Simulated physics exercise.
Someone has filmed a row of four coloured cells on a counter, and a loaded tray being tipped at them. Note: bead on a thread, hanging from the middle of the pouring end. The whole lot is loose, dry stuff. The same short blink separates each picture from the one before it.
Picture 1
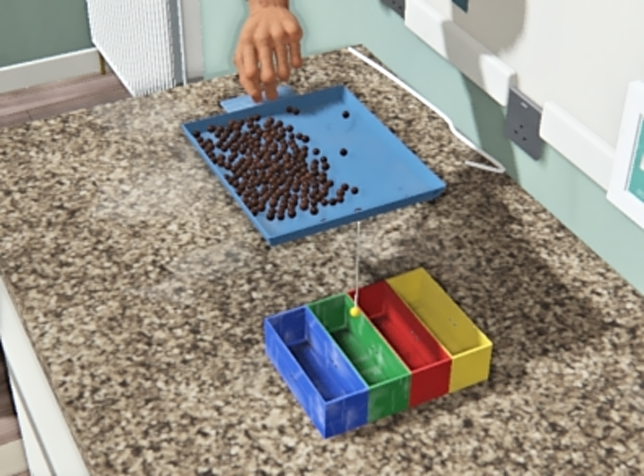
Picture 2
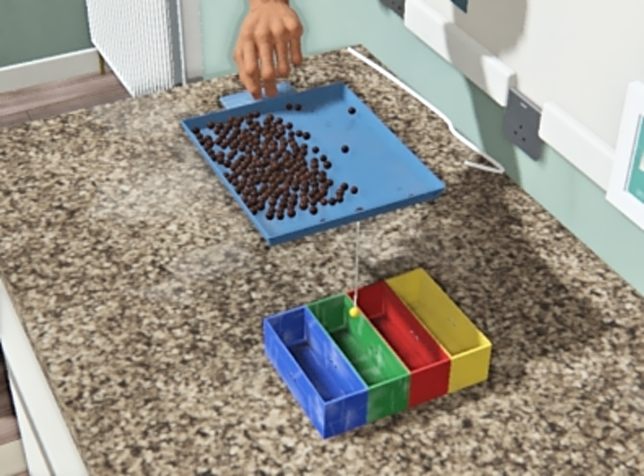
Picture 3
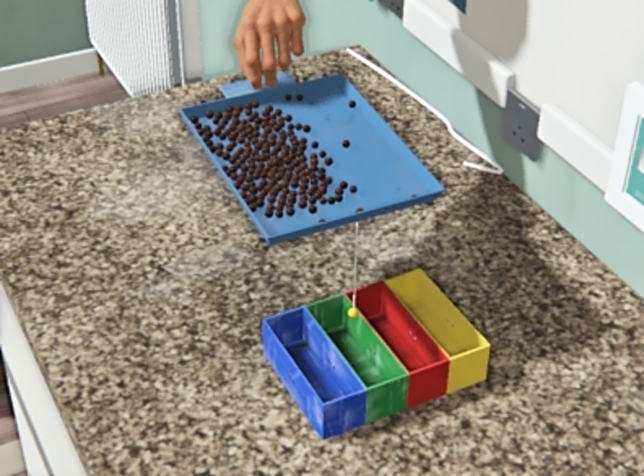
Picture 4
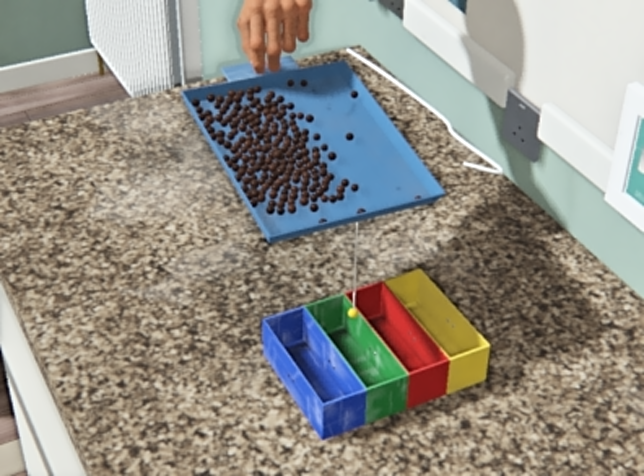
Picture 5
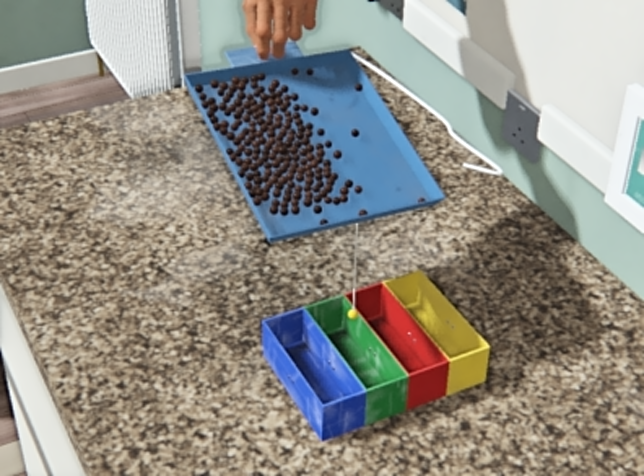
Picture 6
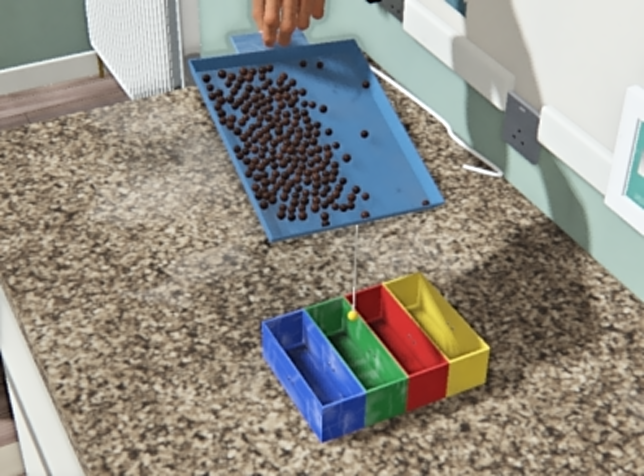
A hand raises the back of a blue tray, and its small brown balls start shifting.
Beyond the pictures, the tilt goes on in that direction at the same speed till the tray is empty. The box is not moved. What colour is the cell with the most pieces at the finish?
It is yellow.
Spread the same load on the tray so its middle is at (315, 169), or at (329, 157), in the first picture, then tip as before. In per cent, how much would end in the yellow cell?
First case: Some 40 %; second case: Some 40 %.
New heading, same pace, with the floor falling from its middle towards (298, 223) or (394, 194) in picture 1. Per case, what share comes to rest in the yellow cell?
In order: About 0, then 50 percent.
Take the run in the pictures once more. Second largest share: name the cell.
Runner-up - the red one.
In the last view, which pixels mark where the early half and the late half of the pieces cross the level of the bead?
I'd say close to (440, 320) at first and close to (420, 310) later on.
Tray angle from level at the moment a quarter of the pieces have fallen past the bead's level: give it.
Approx. reading: About 75°.
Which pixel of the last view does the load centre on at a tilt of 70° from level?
Somewhere around pixel (404, 241) in the last picture.
Soon, tray tipped steeply; about half on the tray; a small part in the red cell; a small part in the yellow cell; a stray few in the green cell; a stray few in the blue cell; about a third falling or outside the box.
A while on, tray tipped past a quarter turn; about a third in the yellow cell; about a quarter in the red cell; a small part in the green cell; a small part in the blue cell; about a quarter falling or outside the box.
Towards the end, tray tipped past a quarter turn; about a third in the yellow cell; about a quarter in the red cell; a small part in the green cell; a small part in the blue cell; about a quarter falling or outside the box.
Finally, tray tipped past a quarter turn; about a third in the yellow cell; about a quarter in the red cell; a small part in the green cell; a small part in the blue cell; about a quarter outside the box.
